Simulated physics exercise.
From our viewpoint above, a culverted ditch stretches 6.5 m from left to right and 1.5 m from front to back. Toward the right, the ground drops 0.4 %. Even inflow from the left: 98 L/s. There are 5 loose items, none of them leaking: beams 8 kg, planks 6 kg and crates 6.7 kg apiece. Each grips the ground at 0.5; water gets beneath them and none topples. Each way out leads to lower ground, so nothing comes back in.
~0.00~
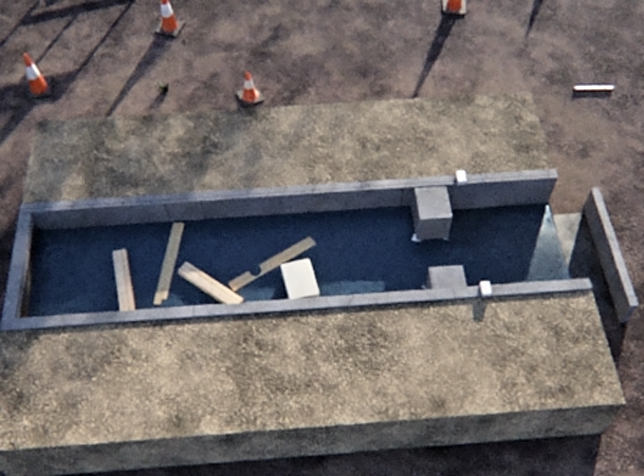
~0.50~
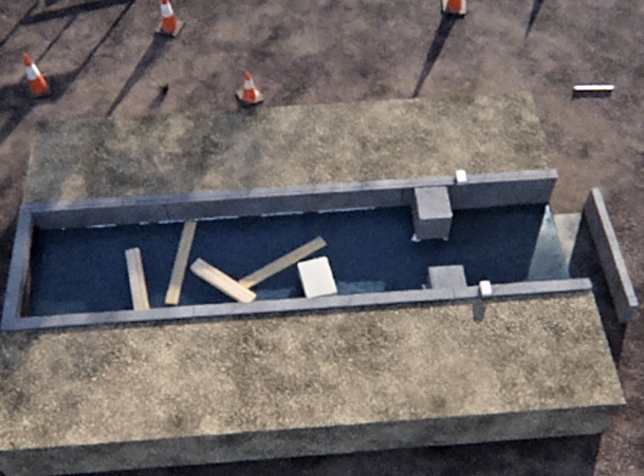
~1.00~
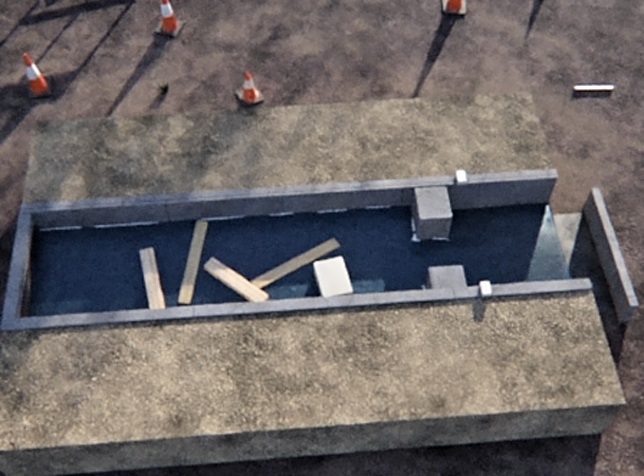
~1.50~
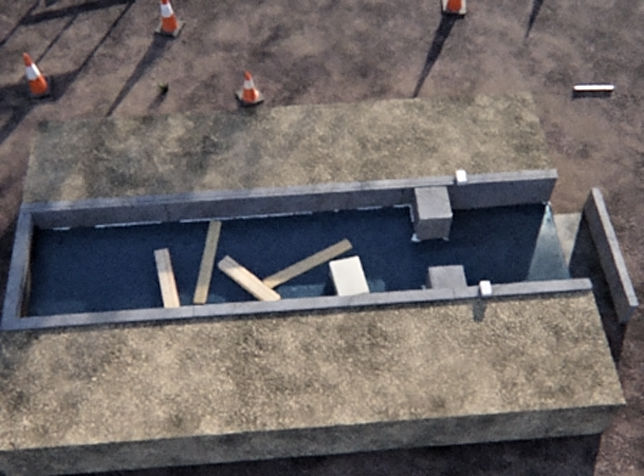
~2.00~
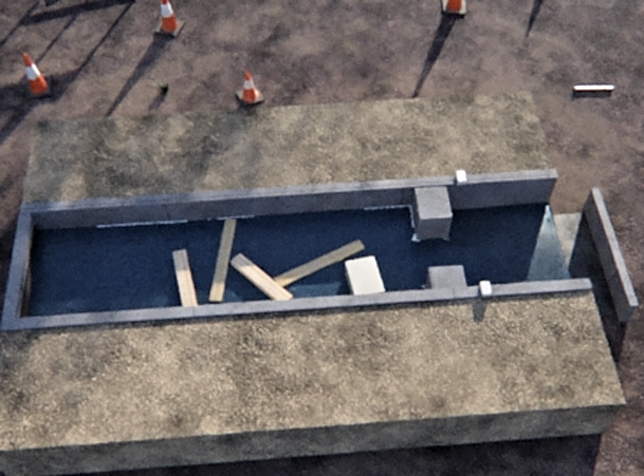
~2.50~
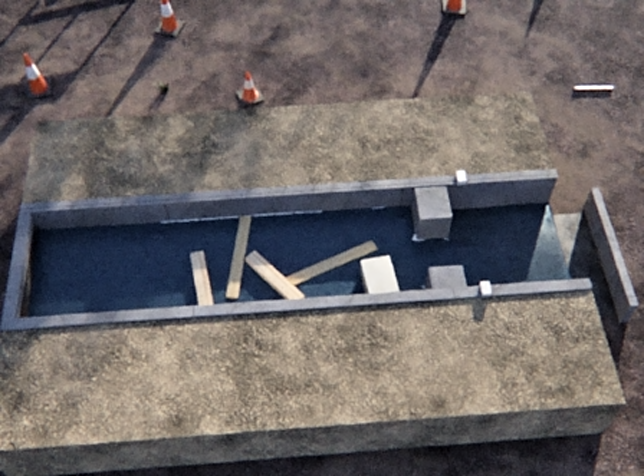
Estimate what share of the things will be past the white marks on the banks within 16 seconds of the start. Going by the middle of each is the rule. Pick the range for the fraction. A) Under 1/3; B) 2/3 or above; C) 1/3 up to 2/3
C, 1/3 up to 2/3.
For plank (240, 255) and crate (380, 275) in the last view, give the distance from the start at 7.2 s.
So the first one has shifted 250 cm and the other is gone out.
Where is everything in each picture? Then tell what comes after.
A beam at (123, 280) floats; a crate at (300, 279), afloat; 17 cm deep round most things; 0 of 5 have shifted, in the first frame.
A beam at (137, 279) floats, 17 cm from its start; a crate at (317, 277) floats, 21 cm from its start; about 1440 L in view; 5 of 5 have shifted, in the second frame.
A beam at (152, 279) floats, 35 cm from its start; a crate at (333, 277) floats, 39 cm from its start; 18 cm deep round most things; 5 of 5 have shifted, in the third frame.
A beam at (167, 280) floats, 53 cm from its start; a crate at (349, 277) floats, 58 cm from its start; about 1450 L in view; 5 of 5 have shifted, in the fourth frame.
A beam at (185, 281) floats, 75 cm from its start; a crate at (365, 276) floats, 77 cm from its start; 19 cm deep round most things; 5 of 5 have shifted, in the fifth frame.
A beam at (202, 283) floats, 96 cm from its start; a crate at (380, 276), afloat, 95 cm from its start; 19 cm deep round most things; 5 of 5 have shifted, in the sixth frame.
After 3.5 s 0 of 5 are over the mark; 5 afloat.
After 7.2 s 2 of 5 are over the mark; 3 afloat.
After 12.0 s 2 of 5 are over the mark; 3 afloat.
After 16.0 s 2 of 5 are over the mark; 3 afloat.
